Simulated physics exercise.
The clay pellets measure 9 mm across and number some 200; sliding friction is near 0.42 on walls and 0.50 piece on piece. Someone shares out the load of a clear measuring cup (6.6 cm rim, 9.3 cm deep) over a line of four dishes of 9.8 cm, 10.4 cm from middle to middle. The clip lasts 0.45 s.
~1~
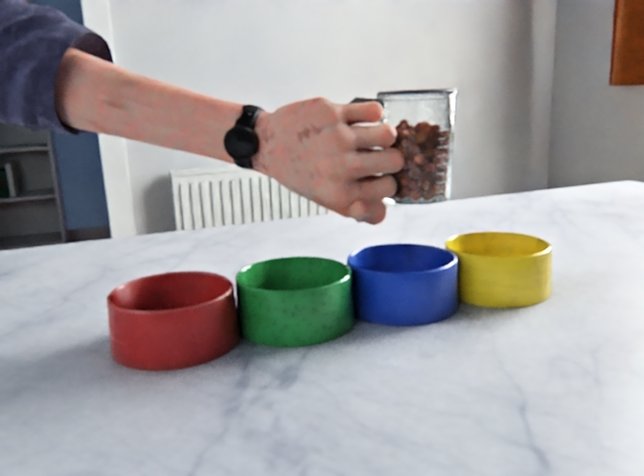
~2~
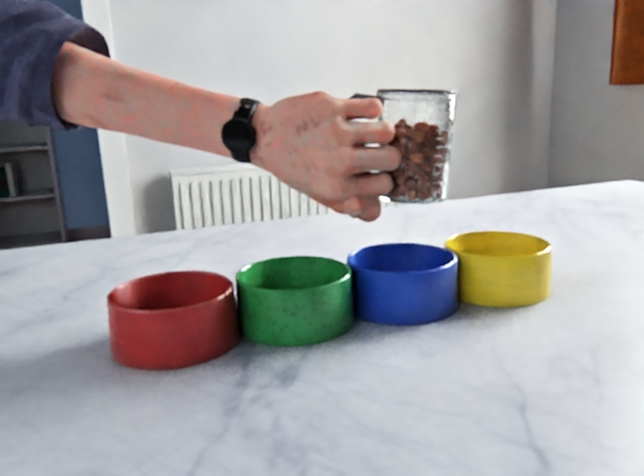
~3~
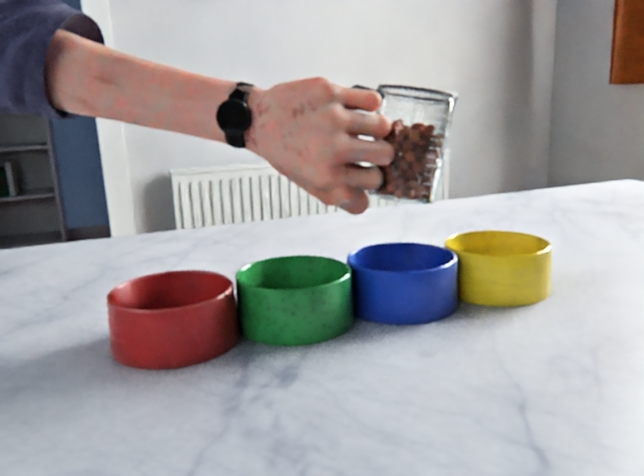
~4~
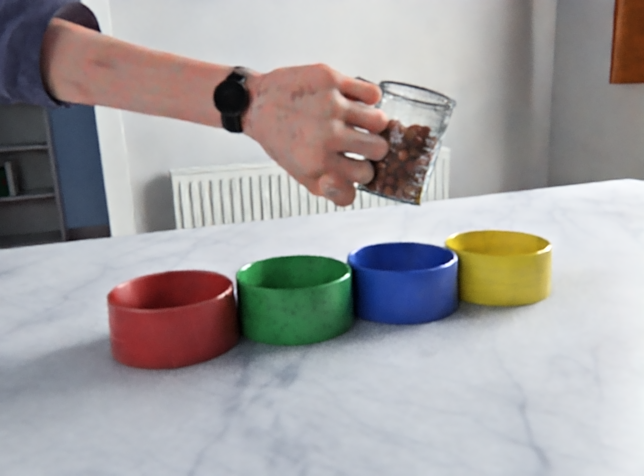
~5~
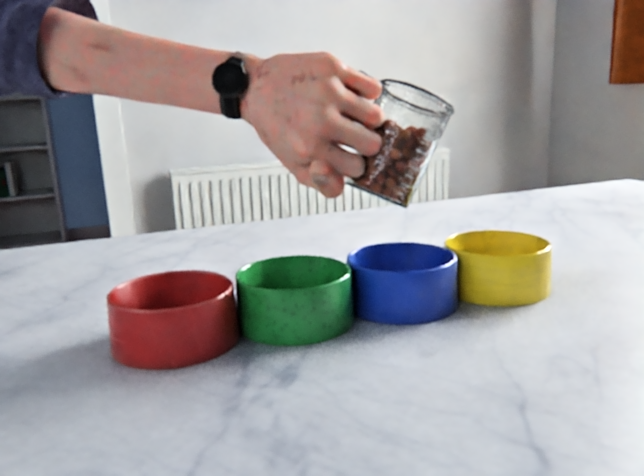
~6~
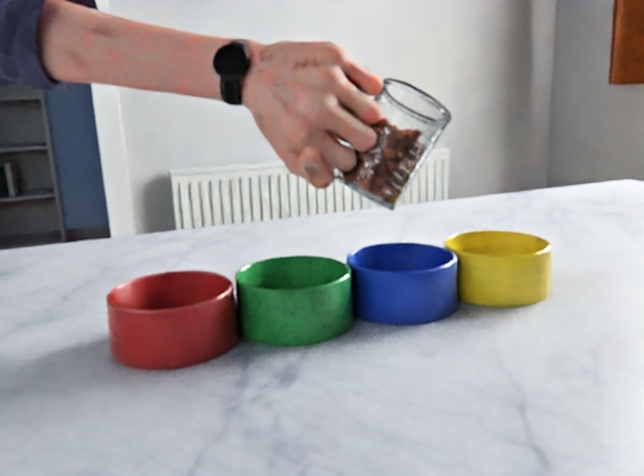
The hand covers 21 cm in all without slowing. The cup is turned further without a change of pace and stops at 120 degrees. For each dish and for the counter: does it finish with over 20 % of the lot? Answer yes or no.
Red dish: No; blue dish: Yes; green dish: No; yellow dish: No; on the counter: No.
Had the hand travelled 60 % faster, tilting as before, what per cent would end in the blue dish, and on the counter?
In that case blue 0, counter 0.
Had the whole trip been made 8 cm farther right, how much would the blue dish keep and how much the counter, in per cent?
Blue 30, counter 10.
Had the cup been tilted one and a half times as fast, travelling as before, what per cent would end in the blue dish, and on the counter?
In that case blue 100, counter 0.
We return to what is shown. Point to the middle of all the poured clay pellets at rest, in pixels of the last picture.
Near (393, 287).
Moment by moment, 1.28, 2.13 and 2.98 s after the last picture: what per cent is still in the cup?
In turn: 15, 0, 0.
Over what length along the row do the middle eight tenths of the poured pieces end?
Some 6 cm.
Then, 1.28 s after the last picture, tilt 120 degrees; cup holds 15 %, blue 85 %.
Then, 2.13 s after the last picture, tilt 120 degrees; cup holds 0 %, blue 100 %.
Then, 2.98 s after the last picture, tilt 120 degrees; cup holds 0 %, blue 100 %.
In the end, red 0 %, blue 100 %, green 0 %, yellow 0 %, counter 0 %.
